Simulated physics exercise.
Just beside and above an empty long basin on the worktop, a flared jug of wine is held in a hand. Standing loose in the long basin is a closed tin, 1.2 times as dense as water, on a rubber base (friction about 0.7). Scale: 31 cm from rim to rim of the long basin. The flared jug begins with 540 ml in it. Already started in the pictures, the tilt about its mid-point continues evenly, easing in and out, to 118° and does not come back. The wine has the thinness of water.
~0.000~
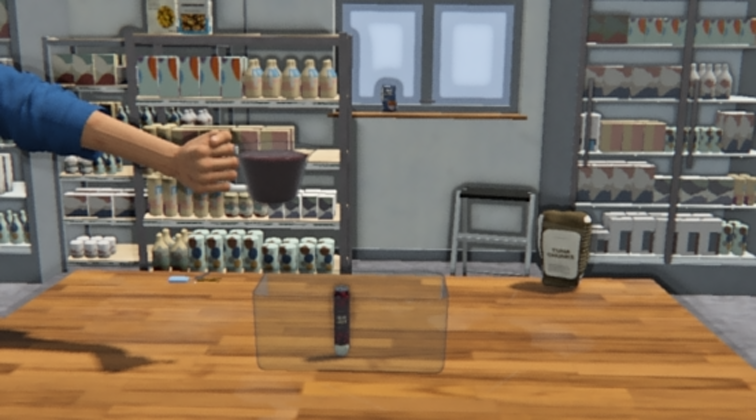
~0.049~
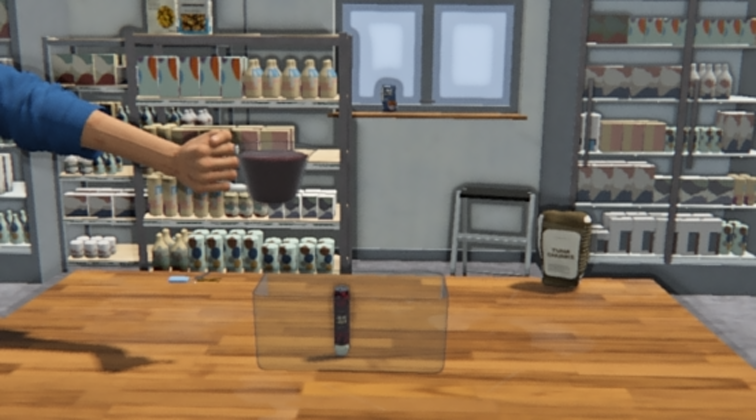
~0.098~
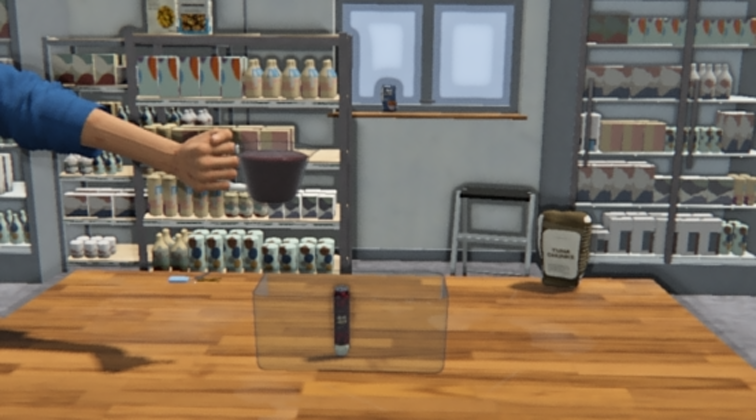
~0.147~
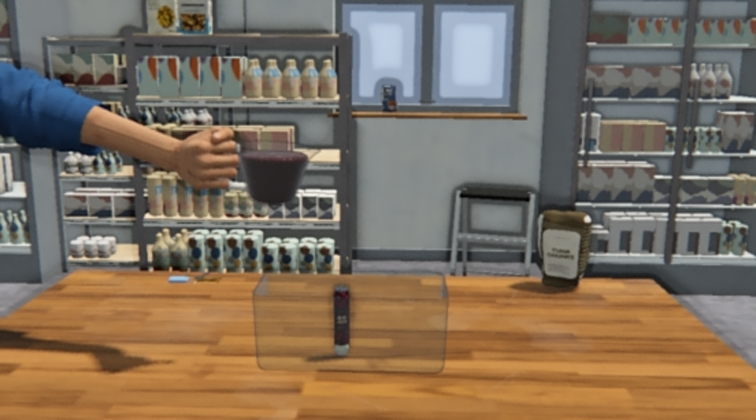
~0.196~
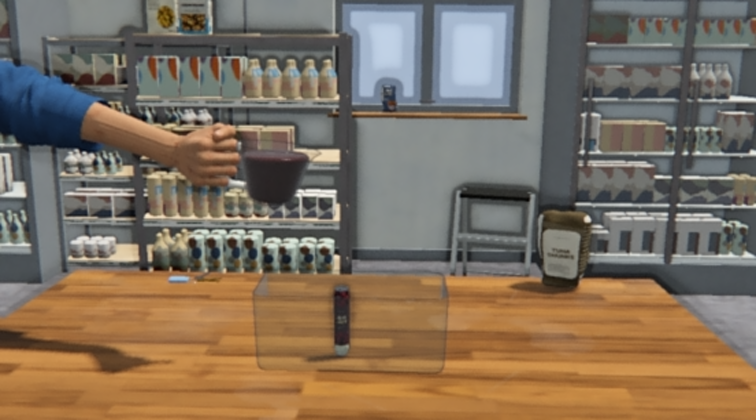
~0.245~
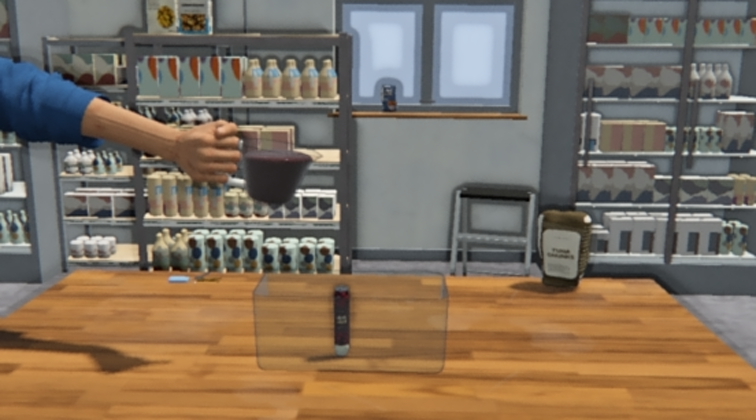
In a shop lined with stocked shelves, a hand holds a flared jug of dark liquid above a clear basin containing a slim dark container on a wooden worktop; the jug stays still, then tilts slightly to the right.
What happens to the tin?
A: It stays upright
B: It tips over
Answer: A.
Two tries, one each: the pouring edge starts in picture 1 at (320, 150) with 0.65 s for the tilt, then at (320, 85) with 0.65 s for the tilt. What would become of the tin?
In the first try it comes down; in the second it remains standing.
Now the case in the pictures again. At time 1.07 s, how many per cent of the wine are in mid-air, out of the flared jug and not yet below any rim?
9 in a hundred, give or take.
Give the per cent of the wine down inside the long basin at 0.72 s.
Near 14 in a hundred.
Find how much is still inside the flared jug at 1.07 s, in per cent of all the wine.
I'd estimate some 3 per cent.
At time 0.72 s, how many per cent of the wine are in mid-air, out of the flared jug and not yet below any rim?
Around 30 in a hundred.
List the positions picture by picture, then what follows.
In the first picture, it leans 0°; its right rim is at (320, 148); the wine meets the walls at (239, 153) and (309, 154); the long basin's rim runs from (260, 283) to (446, 286); the tin's top is at (342, 291).
In the second picture, it leans 0°; its right rim is at (320, 148); the wine meets the walls at (240, 154) and (309, 155).
In the third picture, it leans 2°; its right rim is at (321, 149); the wine meets the walls at (240, 153) and (309, 155).
In the fourth picture, it leans 4°; its right rim is at (321, 151); the wine meets the walls at (241, 153) and (310, 156).
In the fifth picture, it leans 6°; its right rim is at (322, 153); the wine meets the walls at (242, 153) and (311, 156).
In the sixth picture, it leans 10°; its right rim is at (324, 156); the wine meets the walls at (244, 154) and (314, 157).
By 0.72 s the tilt is 67° and 56 per cent is still to pour; the tin stands where it began.
By 1.07 s the tilt is 107° and 3 per cent is still to pour; the tin stands where it began.
By 1.43 s the tilt is 118° and 0 per cent is still to pour; the tin stands where it began.
By 1.83 s the tilt is 118° and 0 per cent is still to pour; the tin stands where it began.
At rest the tin stands where it began.
